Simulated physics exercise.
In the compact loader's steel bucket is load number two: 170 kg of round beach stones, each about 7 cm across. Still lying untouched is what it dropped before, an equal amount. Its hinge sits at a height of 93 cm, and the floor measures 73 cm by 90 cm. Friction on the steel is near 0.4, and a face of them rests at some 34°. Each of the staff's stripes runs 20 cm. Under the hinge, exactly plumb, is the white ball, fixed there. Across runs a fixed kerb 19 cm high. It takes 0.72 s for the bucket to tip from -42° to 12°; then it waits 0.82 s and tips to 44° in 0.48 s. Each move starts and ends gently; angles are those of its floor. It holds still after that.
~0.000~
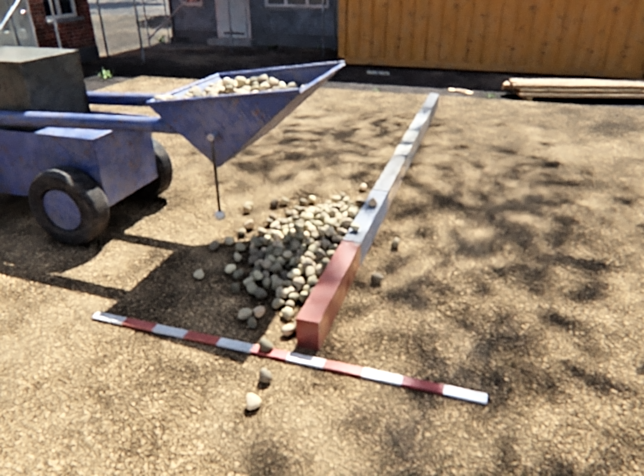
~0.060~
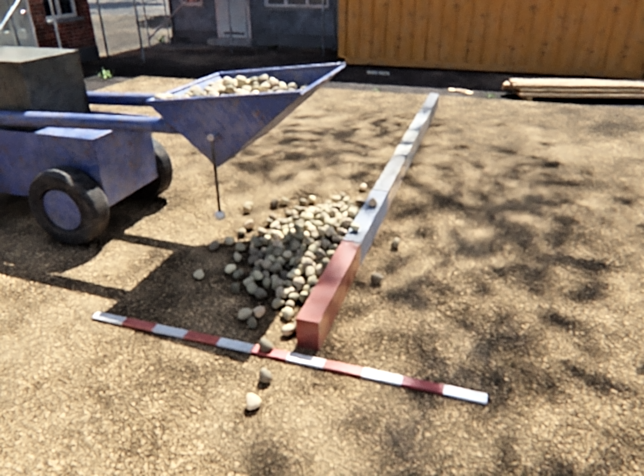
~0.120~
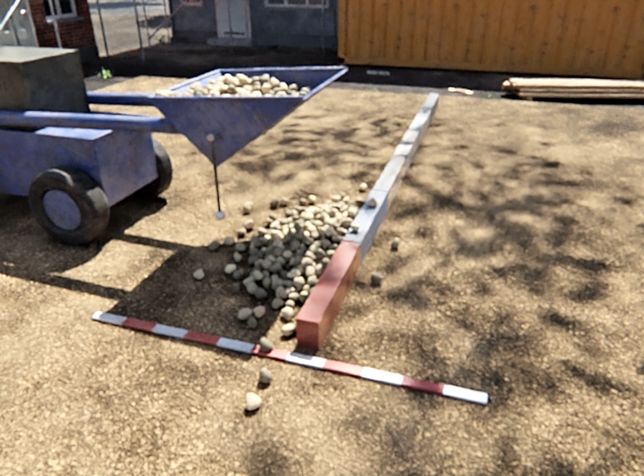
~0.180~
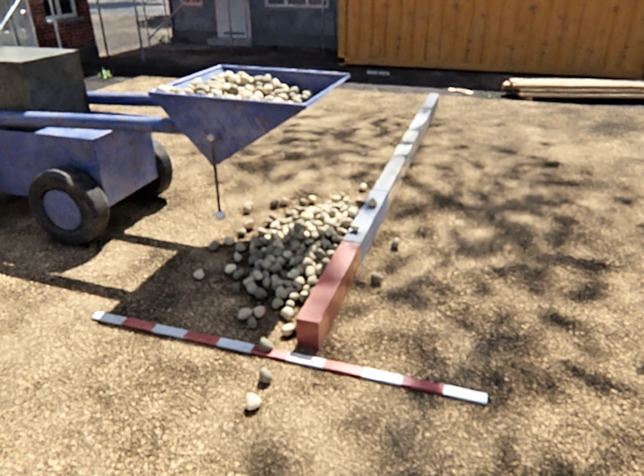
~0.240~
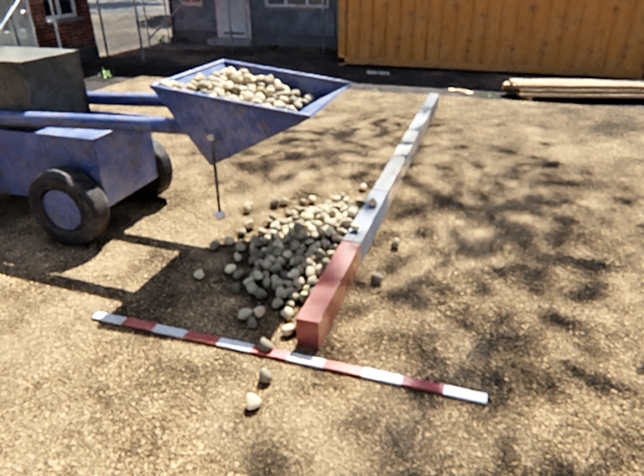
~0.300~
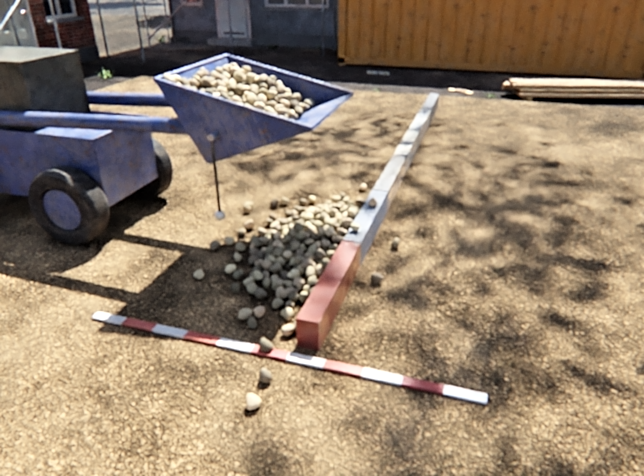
A blue loader tilting its raised bucket of pale stones slowly downward above a stone heap beside a red and grey kerb.
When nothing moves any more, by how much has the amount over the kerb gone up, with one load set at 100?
It has gone up by about 30 per cent of a load.
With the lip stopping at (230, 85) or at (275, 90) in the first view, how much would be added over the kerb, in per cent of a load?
Near 0 in a hundred, then near 15 in a hundred.
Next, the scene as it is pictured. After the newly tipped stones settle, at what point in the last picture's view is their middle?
Their centre ends up near (337, 236).
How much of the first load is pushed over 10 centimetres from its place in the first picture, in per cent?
Estimate: 5 %, roughly.
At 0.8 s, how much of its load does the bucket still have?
Around 100 in a hundred.
After 0.5 s the floor is at 4°; in per cent of one load, 100 in the bucket, 99 on this side of the kerb, 1 over the kerb; the foremost stones are at (355, 248).
After 0.8 s the floor is at 12°; in per cent of one load, 100 in the bucket, 99 on this side of the kerb, 1 over the kerb; the foremost stones are at (355, 248).
After 2.5 s the floor is at 44°; in per cent of one load, 0 in the bucket, 170 on this side of the kerb, 30 over the kerb; the foremost stones are at (527, 269).
After 4.9 s the floor is at 44°; in per cent of one load, 0 in the bucket, 169 on this side of the kerb, 31 over the kerb; the foremost stones are at (531, 270). Net gain over the kerb, 30.
